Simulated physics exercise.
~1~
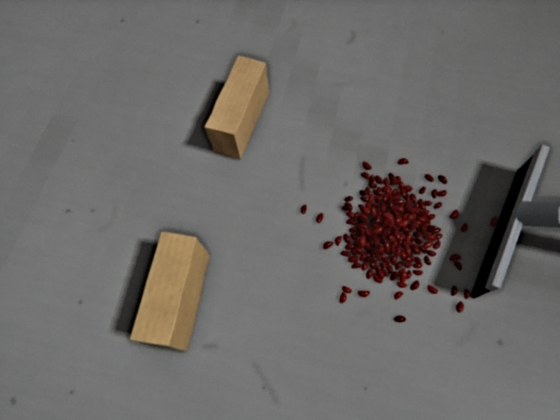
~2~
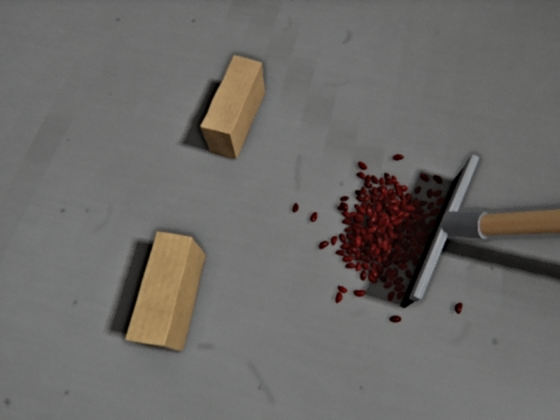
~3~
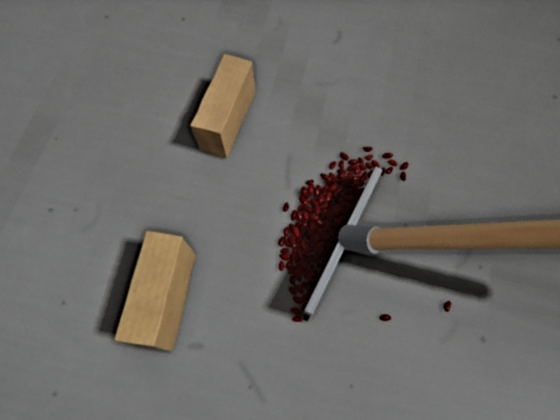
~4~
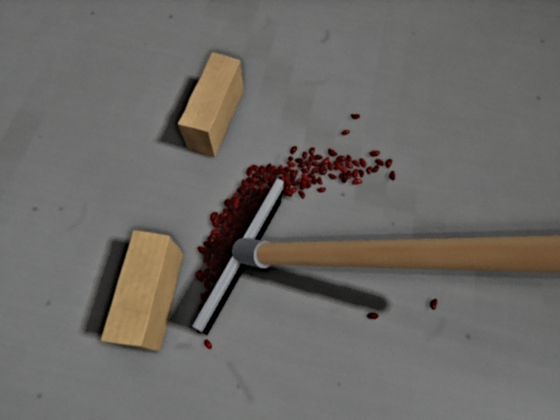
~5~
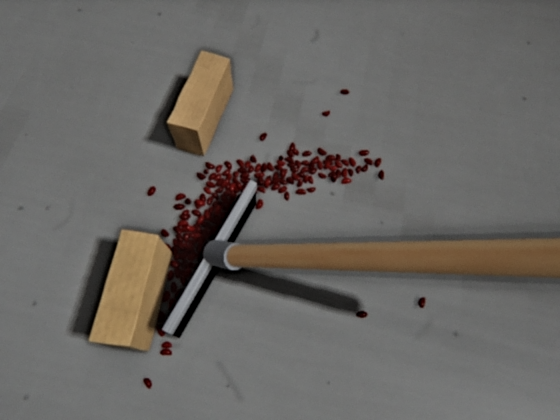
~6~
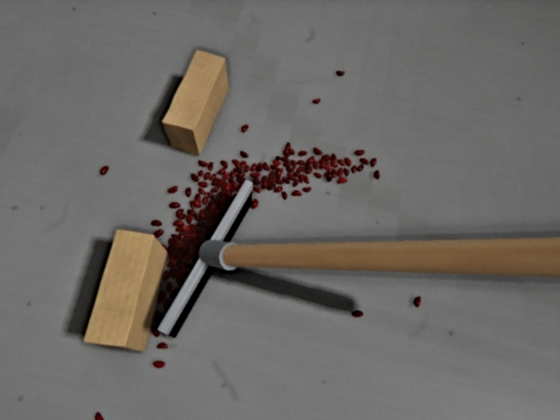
To begin with, a loose heap of dark red beans lies on a grey surface, with two wooden blocks standing apart to the left and a squeegee at the right edge. The squeegee moves left into the heap, its wooden handle trailing to the right. It packs the beans against its blade, leaving a couple of strays behind. Pushed farther, the beans spill around the blade's upper end in a trailing band. The squeegee stops beside the lower block, with most beans still short of the gap and only a few rolling away beyond the blocks.
